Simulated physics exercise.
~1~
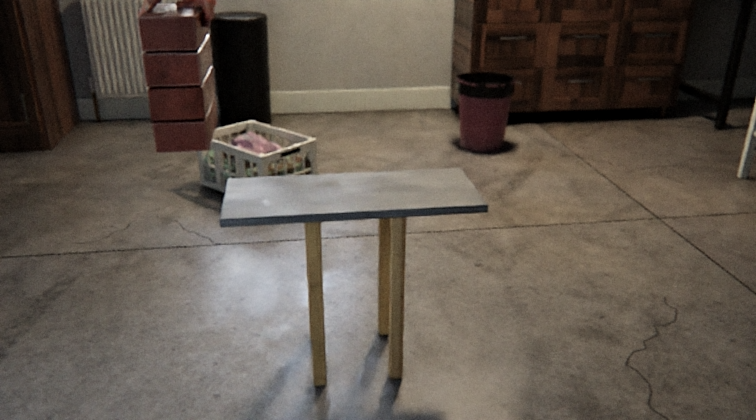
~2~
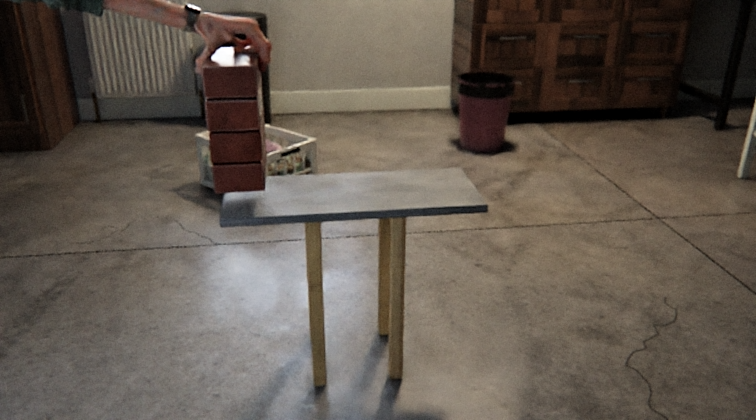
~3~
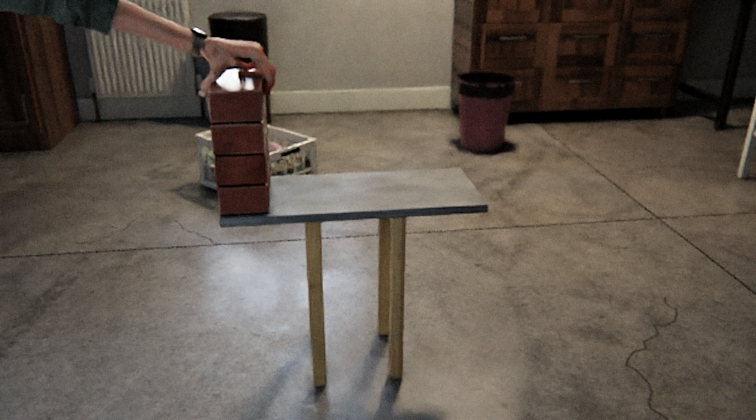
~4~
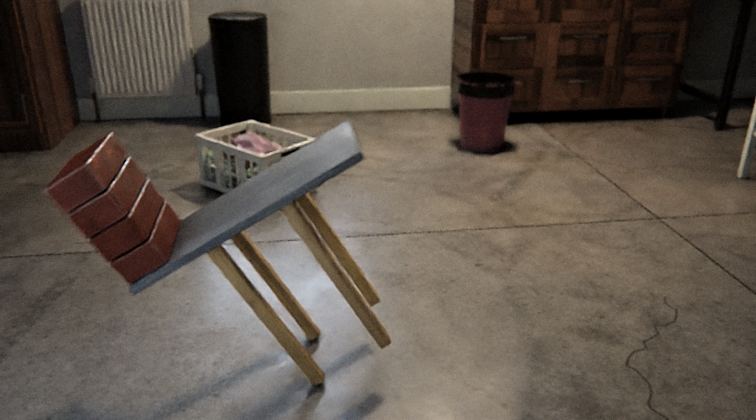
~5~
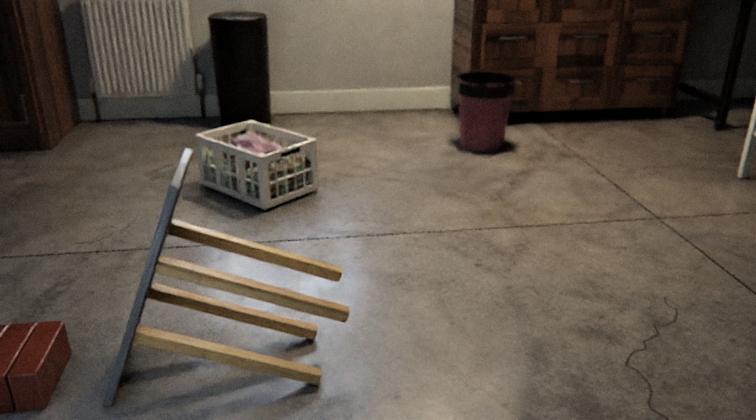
A small grey table with pale wooden legs stands on a smooth concrete floor, watched by a still camera facing a wall with a radiator, a dark bin, a white basket, a reddish bin and wooden drawers. From the upper left, a hand wearing a wristwatch carries in a stack of red bricks. It moves the stack right and lowers it onto the tabletop's left end. Once the hand lets go, the table tips left, its right legs lifting as the bricks lean with it. The table ends on its side, legs pointing right, with the bricks toppled on the floor at the lower left.
